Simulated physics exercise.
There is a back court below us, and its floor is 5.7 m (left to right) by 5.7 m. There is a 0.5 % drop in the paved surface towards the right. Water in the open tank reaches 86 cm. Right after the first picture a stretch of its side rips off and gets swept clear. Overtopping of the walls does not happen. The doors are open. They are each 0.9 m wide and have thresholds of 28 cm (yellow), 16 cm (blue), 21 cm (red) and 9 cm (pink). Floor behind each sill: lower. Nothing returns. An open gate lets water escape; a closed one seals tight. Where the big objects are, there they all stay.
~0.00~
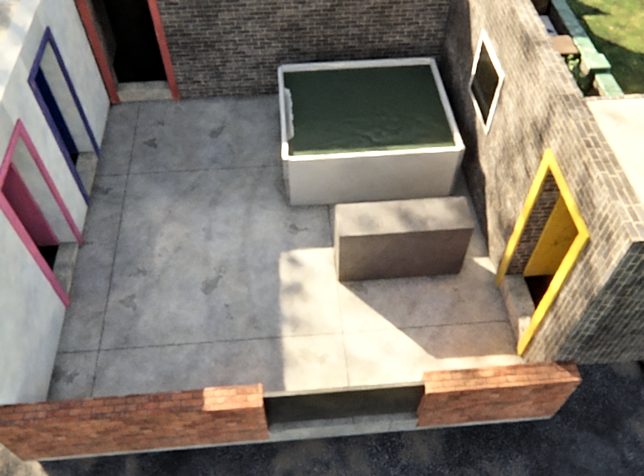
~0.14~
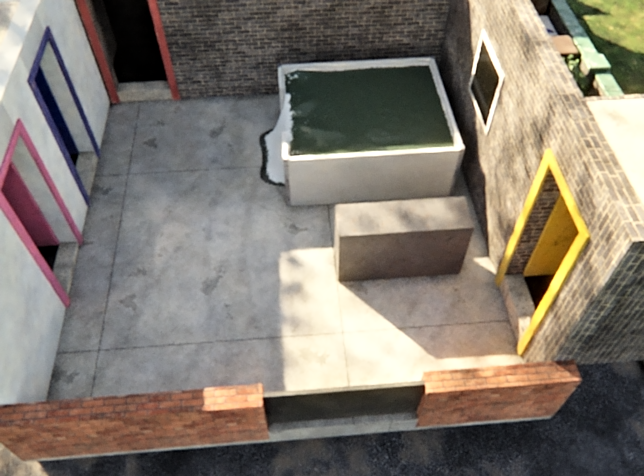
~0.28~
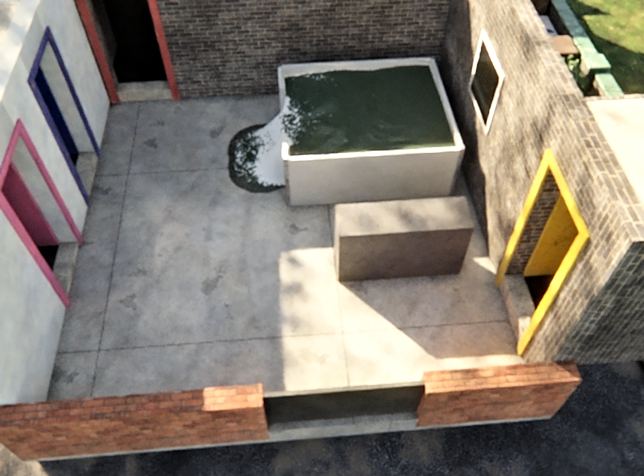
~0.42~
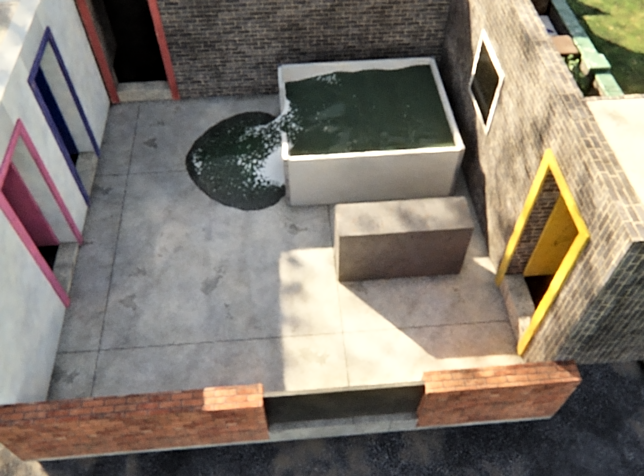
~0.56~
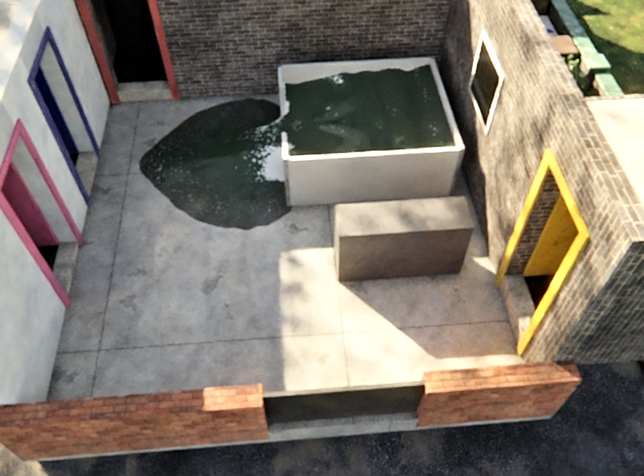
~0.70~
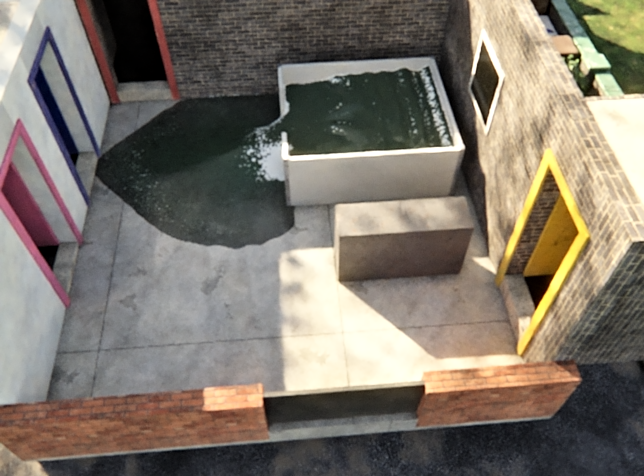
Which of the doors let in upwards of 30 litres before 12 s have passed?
At the end, the yellow door lets in less than the limit; the blue door lets in more than the limit; the red door lets in more than the limit; the pink door lets in more than the limit.
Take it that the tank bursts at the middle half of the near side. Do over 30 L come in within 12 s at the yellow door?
Yellow: Falls short.
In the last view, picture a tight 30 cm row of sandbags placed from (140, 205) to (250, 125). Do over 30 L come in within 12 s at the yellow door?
Limit check - yellow: Pass, within.
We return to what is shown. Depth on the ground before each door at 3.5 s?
You'd get yellow at 0 cm, blue at 27 cm, red at 23 cm, and pink at 14 cm.
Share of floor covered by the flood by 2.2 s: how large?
Wet share: About 45 %.
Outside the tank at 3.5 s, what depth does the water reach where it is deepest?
It gets to some 28 cm.
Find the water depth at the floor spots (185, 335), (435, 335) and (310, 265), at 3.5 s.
1, 0 and 0 cm.
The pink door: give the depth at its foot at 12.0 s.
Roughly 13.5 cm deep.
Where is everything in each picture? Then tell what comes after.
The first frame shows the open tank at (364, 109) is whole and still, 86 cm deep.
In the second frame, water pours out at (287, 142) and has run 0.6 m, to (267, 136); typically 9 cm deep outside, 86 cm at the open tank's back.
In the third frame, the front is at (237, 140), 0.9 m from the gap at (287, 143); 0.9 m2 of floor is under water; 86 cm left at the back of the open tank.
In the fourth frame, water pours out at (287, 144) and has run 1.5 m, to (191, 158); typically 9 cm deep outside, 86 cm at the open tank's back.
In the fifth frame, water pours out at (287, 143) and has run 2.2 m, to (144, 163); typically 6 cm deep outside, 84 cm at the open tank's back.
In the sixth frame, the front is at (100, 171), 2.9 m from the gap at (287, 143); 6.7 m2 of floor is under water; 76 cm left at the back of the open tank.
After 1.4 s water covers 40 % of the floor and is deepest (53 cm) near (110, 106); yellow door not reached, blue door 31 cm at the sill, 64 L in, red door 27 cm at the sill, 0 L in, pink door 16 cm at the sill, 1 L in.
After 2.2 s water covers 45 % of the floor and is deepest (42 cm) near (110, 106); yellow door not reached, blue door 38 cm at the sill, 167 L in, red door 36 cm at the sill, 36 L in, pink door 20 cm at the sill, 30 L in.
After 3.5 s water covers 55 % of the floor and is deepest (28 cm) near (92, 192); yellow door not reached, blue door 27 cm at the sill, 284 L in, red door 23 cm at the sill, 85 L in, pink door 14 cm at the sill, 73 L in.
After 7.0 s water covers 90 % of the floor and is deepest (20 cm) near (500, 349); yellow door 17 cm at the sill, 0 L in, blue door 13 cm at the sill, 353 L in, red door 14 cm at the sill, 94 L in, pink door 10 cm at the sill, 101 L in.
After 12.0 s water covers 100 % of the floor and is deepest (19 cm) near (482, 393); yellow door 18 cm at the sill, 0 L in, blue door 10 cm at the sill, 353 L in, red door 9 cm at the sill, 94 L in, pink door 14 cm at the sill, 108 L in.
